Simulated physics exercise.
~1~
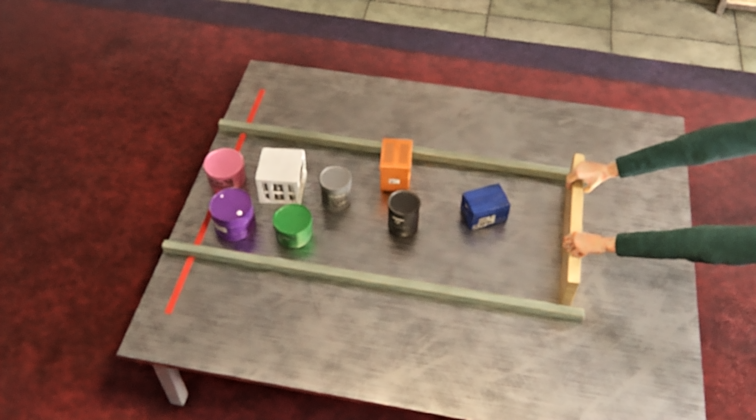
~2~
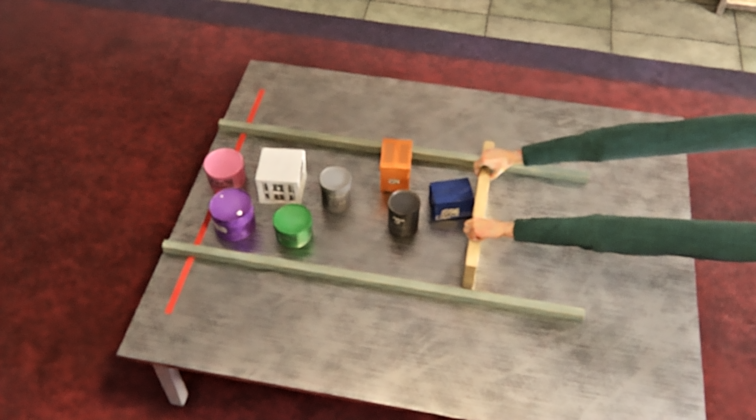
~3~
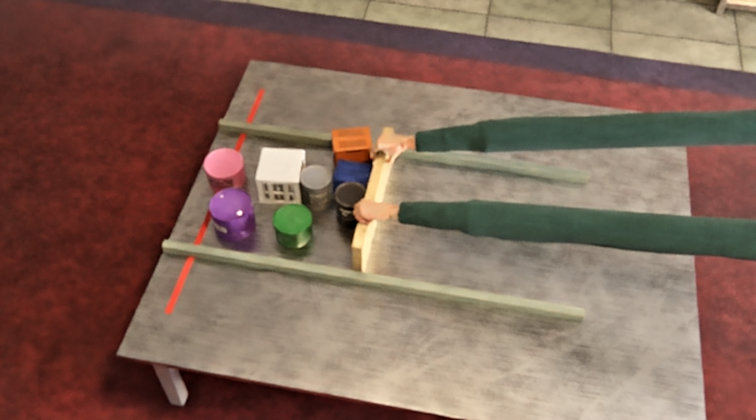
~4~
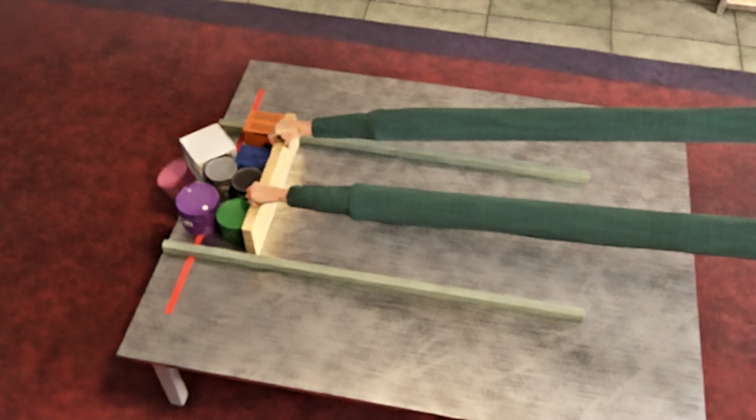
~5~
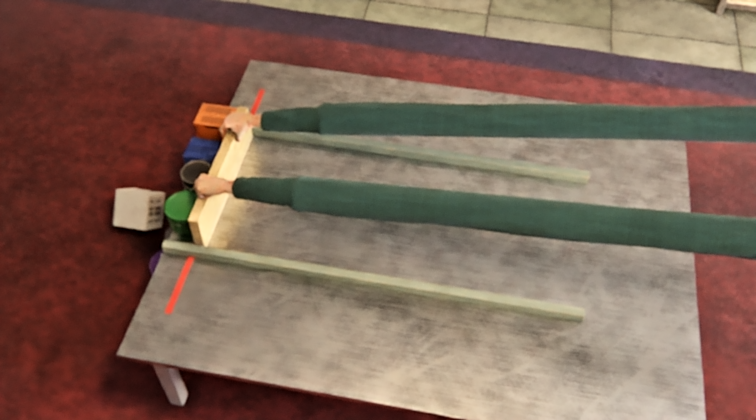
The clip shows two green-sleeved arms sliding a wooden plank left along a grey table between two rails, gathering boxes and round containers and pushing them past a red line, until the white box and several containers drop off the left edge.
